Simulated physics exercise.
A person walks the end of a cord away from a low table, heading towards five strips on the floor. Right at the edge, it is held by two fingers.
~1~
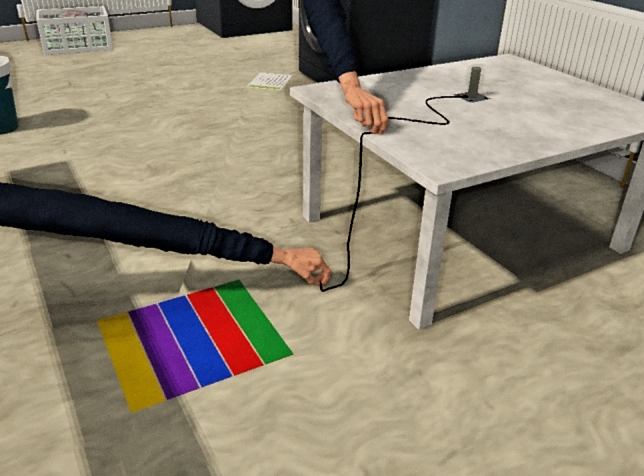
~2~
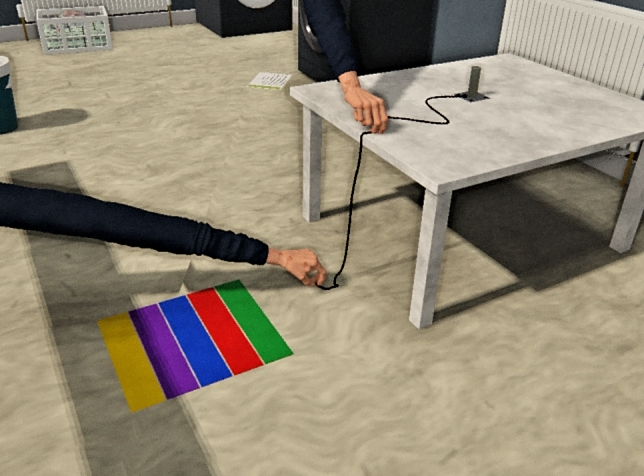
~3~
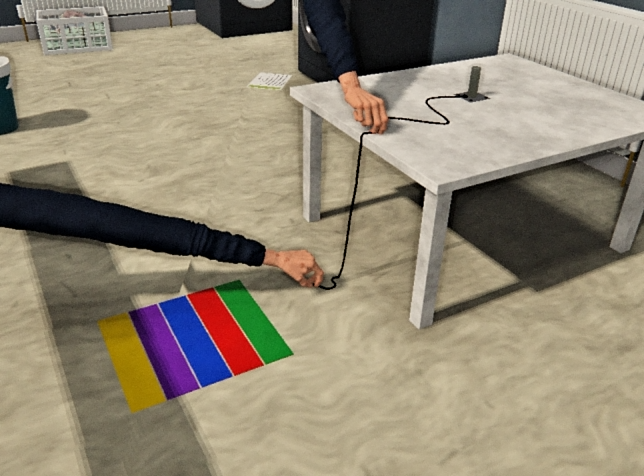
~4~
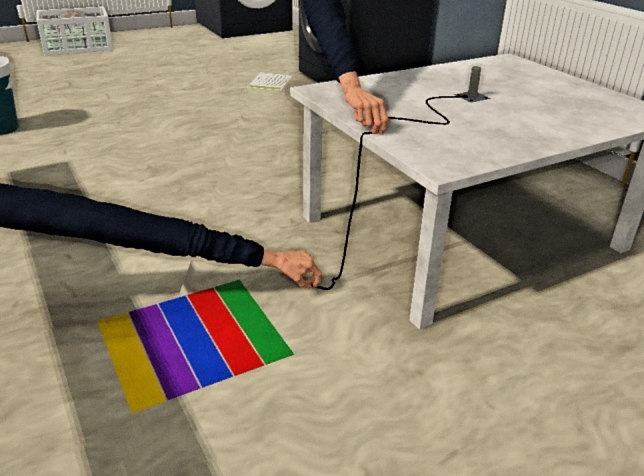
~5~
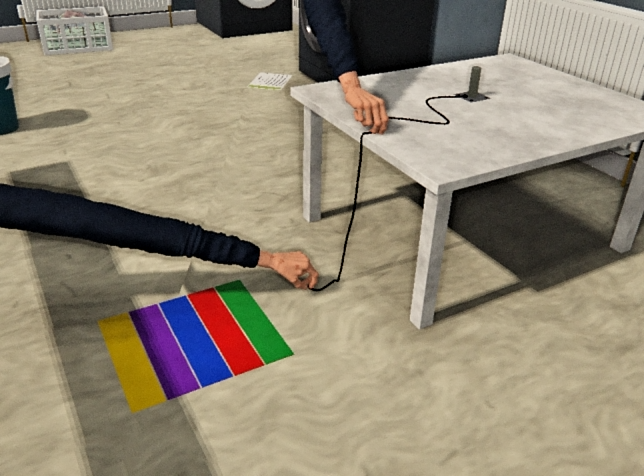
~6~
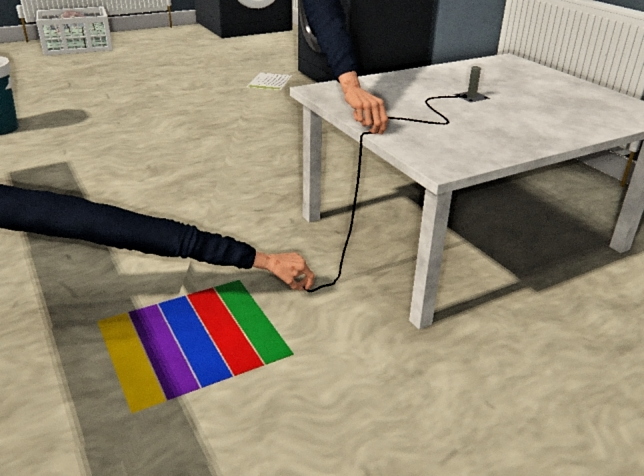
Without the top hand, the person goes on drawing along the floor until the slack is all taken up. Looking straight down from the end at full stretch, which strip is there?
The yellow strip is there.
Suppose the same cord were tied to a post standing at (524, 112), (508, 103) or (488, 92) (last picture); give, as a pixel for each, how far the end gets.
Going through the tries, you get (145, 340), then (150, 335), then (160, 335).
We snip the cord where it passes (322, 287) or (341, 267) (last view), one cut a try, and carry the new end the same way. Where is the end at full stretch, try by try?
For the first cut it's about (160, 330), and for the second about (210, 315).
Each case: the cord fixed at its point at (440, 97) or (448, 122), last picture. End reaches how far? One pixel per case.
First try near (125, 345), second near (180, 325).
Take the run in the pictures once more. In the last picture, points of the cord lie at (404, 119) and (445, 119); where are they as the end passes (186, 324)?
They end up at (358, 133) and at (400, 118).
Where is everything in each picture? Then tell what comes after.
End (321, 282); green (269, 344); red (239, 354); blue (208, 365); purple (175, 376); yellow (141, 388), in the first frame.
End (316, 283); cord through (435, 98) (445, 118) (393, 118) (361, 143) (351, 207) (342, 267), in the second frame.
End (313, 284), in the third frame.
End (312, 285); cord through (436, 98) (445, 119) (393, 118) (361, 143) (353, 207) (342, 269), in the fourth frame.
End (308, 286), in the fifth frame.
End (304, 287); cord through (435, 98) (445, 119) (393, 118) (361, 143) (354, 207) (340, 268), in the sixth frame.
A little later, end near (186, 324); over blue.
Next, end near (145, 337); over purple.
When it is tight, end near (121, 345); over yellow. It gets as far as the yellow strip.
